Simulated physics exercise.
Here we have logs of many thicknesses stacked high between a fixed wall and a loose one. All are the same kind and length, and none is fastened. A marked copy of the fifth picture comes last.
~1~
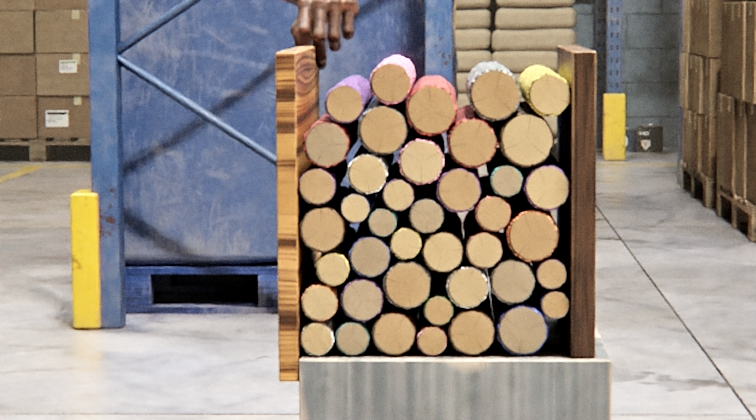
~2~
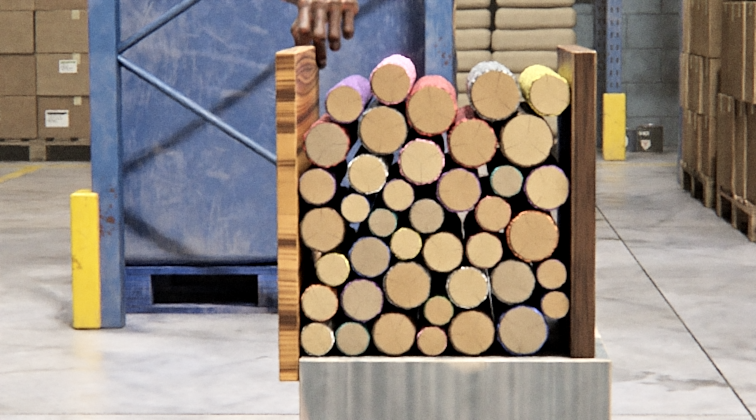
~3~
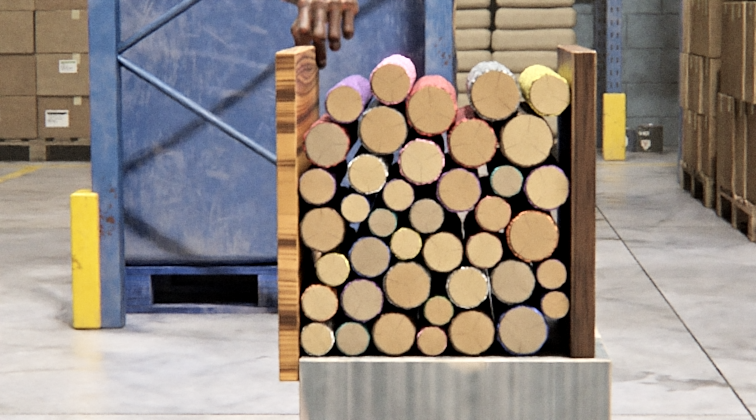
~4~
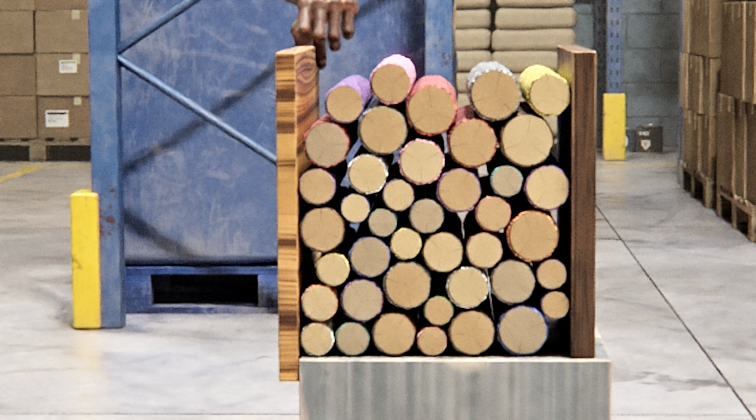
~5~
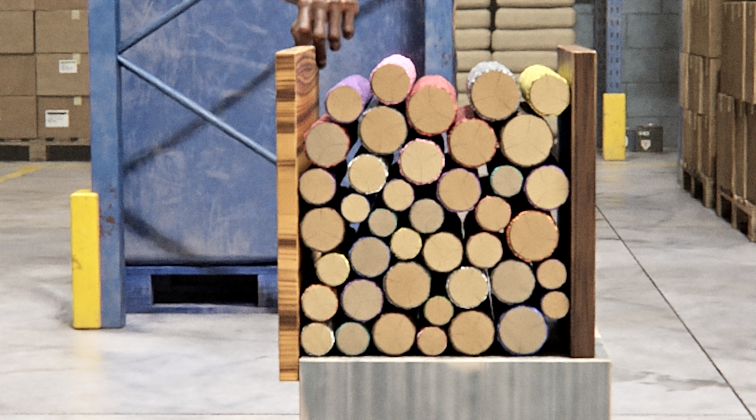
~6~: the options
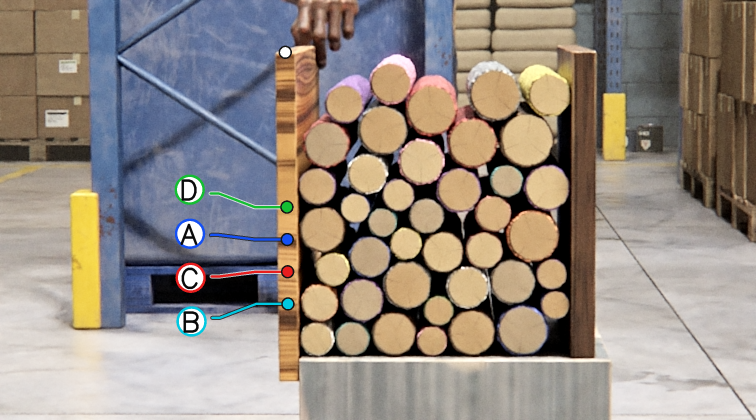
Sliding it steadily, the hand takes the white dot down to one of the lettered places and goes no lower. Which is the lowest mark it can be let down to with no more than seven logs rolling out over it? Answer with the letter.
The last mark within the limit is A.
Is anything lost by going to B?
Yes.
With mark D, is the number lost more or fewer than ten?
At D, fewer than ten.
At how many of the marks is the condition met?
The number is two.
On the marked copy, A at (287, 239); B at (288, 304); C at (288, 272); D at (287, 207); the white dot at (285, 52).
With A. Early on, top of the board (297, 134).
Further on, top of the board (298, 227).
At the end, top of the board (298, 238), three out over the board.
As for the rest, B more than seven out over the board; C more than seven out over the board; D none out over the board.
